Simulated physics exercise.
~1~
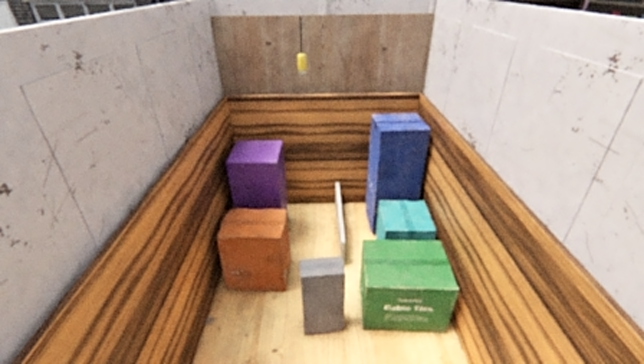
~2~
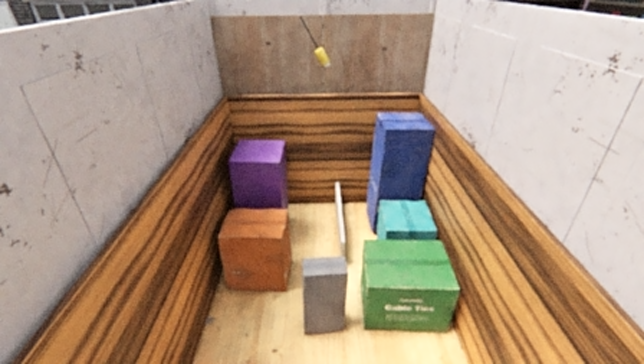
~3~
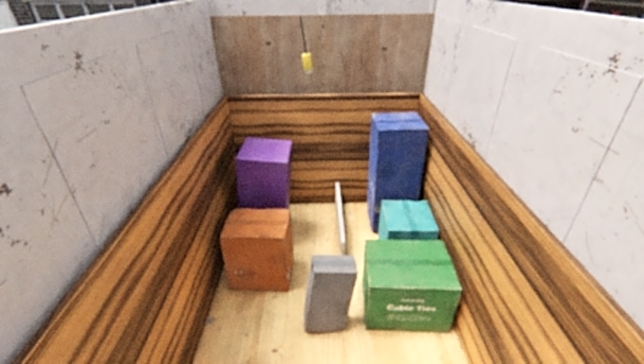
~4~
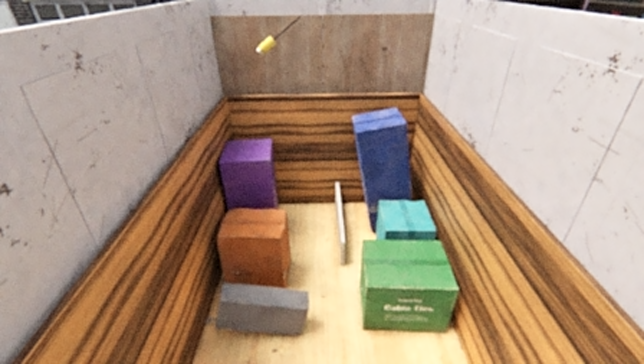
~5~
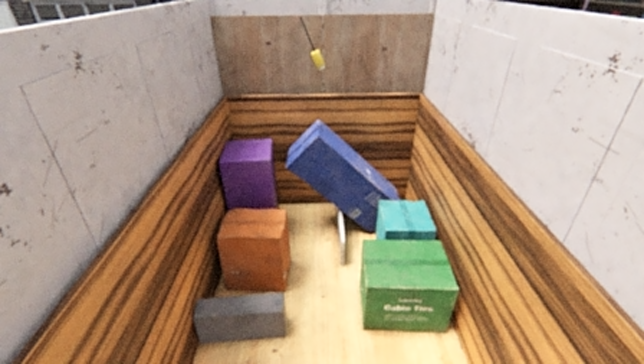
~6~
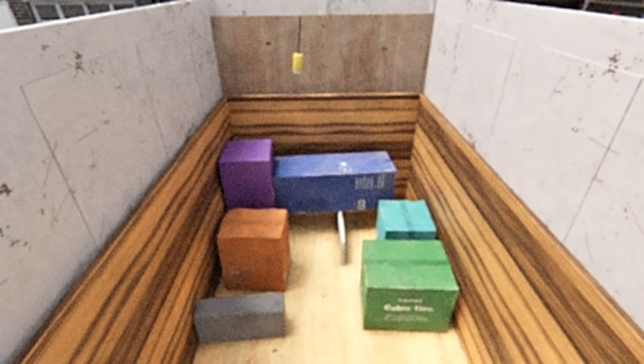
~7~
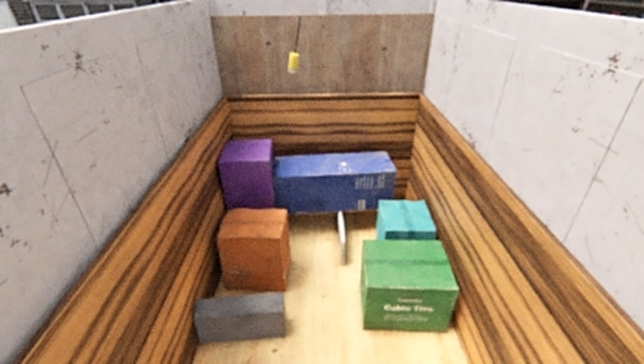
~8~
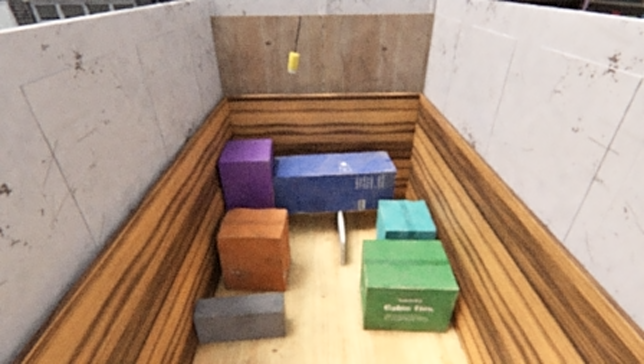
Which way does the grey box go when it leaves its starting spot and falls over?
It goes to the left and ends up lying on its side in front of the orange box.
A grey box in the back of a van leans and tips over to the left, then a tall blue box topples left and comes to rest on its side by the purple one, while a yellow lamp swings and the other boxes stay upright.
